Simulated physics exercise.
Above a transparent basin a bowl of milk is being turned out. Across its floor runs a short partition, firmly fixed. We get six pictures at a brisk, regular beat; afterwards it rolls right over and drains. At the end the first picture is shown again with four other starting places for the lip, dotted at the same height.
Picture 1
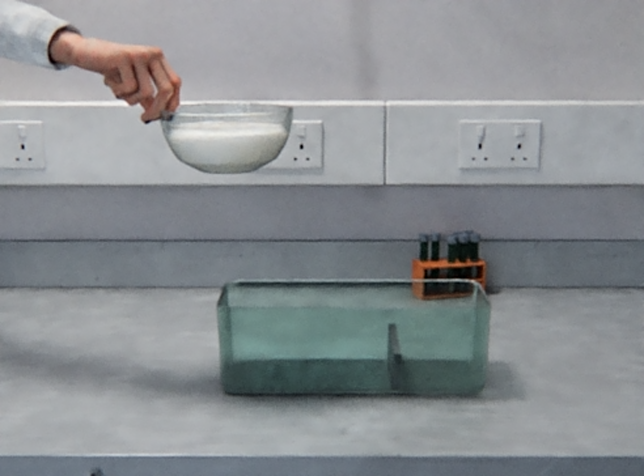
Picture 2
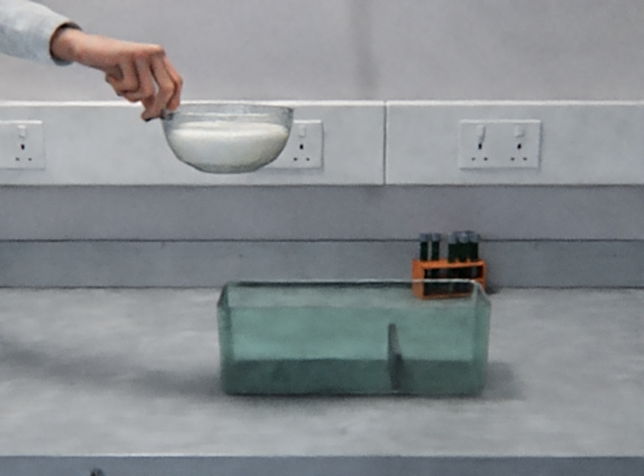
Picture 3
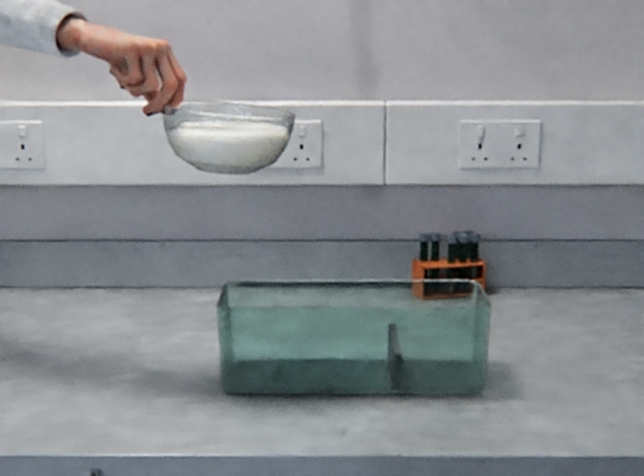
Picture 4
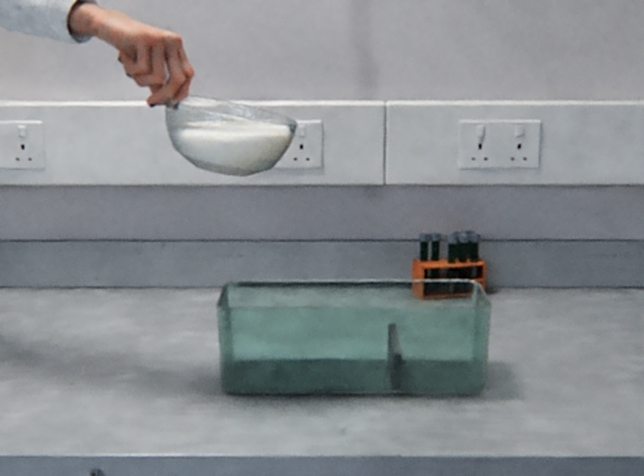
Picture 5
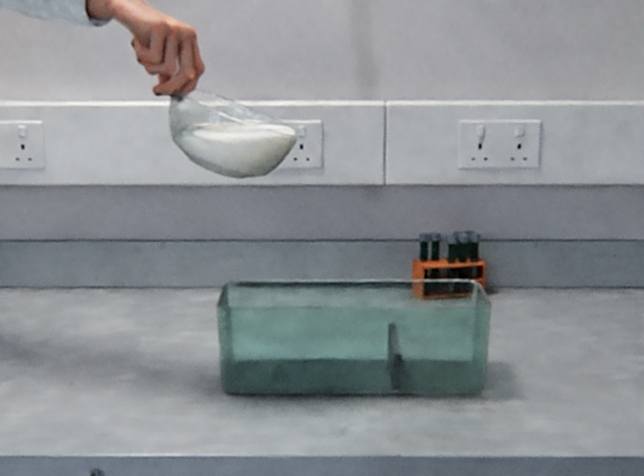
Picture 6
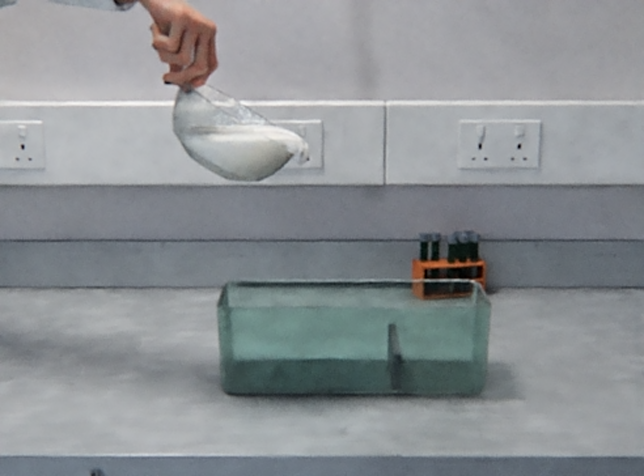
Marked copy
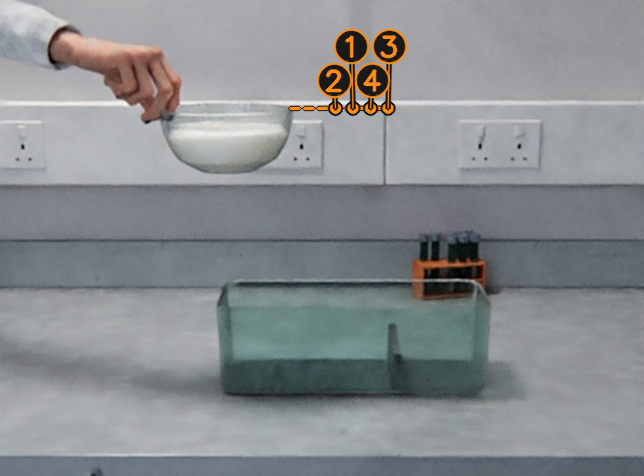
To begin with, a hand holds a glass bowl of milk level above a clear, green-tinted basin with a short partition, on a grey bench. The hand then gradually tilts the bowl to the right, rising slightly at its left side, until milk slips just over the lower lip.
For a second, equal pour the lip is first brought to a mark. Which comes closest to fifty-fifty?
2 works best here.
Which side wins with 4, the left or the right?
More ends on the right.
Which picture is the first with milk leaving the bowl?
Picture 6.
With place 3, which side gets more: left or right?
The right side.
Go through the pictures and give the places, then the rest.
The first picture shows upright, lip at (290, 108); basin from (222, 391) to (485, 391); top of the wall at (395, 338); nothing has left yet.
The second picture shows upright, lip at (291, 110); nothing has left yet.
The third picture shows tipped about 6°, lip at (293, 114); nothing has left yet.
The fourth picture shows tipped about 12°, lip at (295, 122); nothing has left yet.
The fifth picture shows tipped about 21°, lip at (297, 133); nothing has left yet.
The sixth picture shows tipped about 32°, lip at (297, 146); milk is over the lip, down to (302, 160).
In orange, 1 at (353, 108); 2 at (335, 108); 3 at (388, 108); 4 at (370, 108).
With 1, about 33 % ends left of the wall and 66 % right of it.
With 2, about 52 % ends left of the wall and 47 % right of it.
With 3, about 19 % ends left of the wall and 81 % right of it.
With 4, about 20 % ends left of the wall and 79 % right of it.
